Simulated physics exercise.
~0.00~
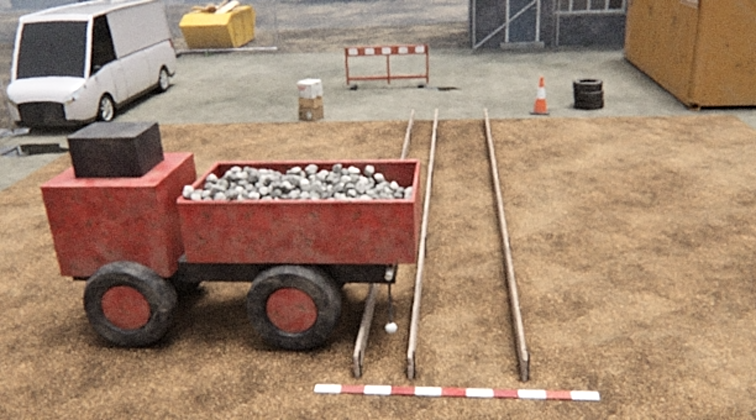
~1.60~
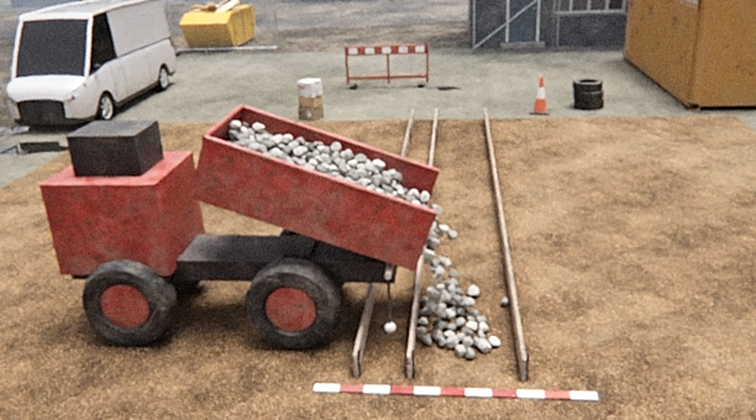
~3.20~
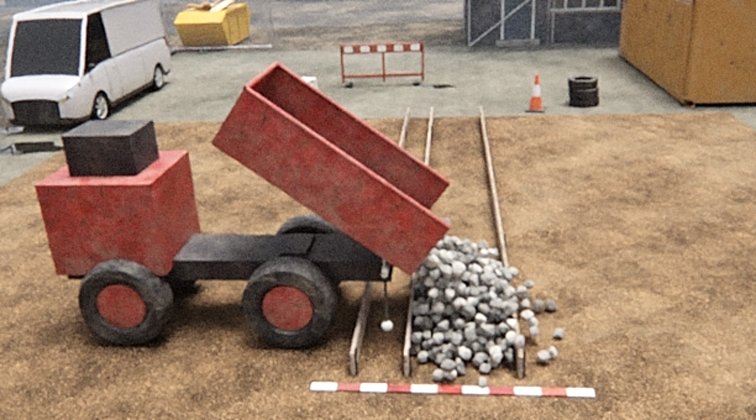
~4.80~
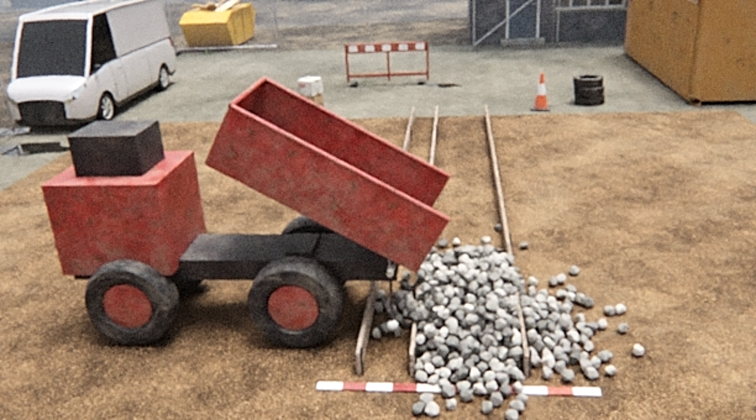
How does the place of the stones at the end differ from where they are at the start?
At the start the stones fill the raised red bed of the truck. By the end they lie lower and further right, in a spread-out heap on the ground behind it.
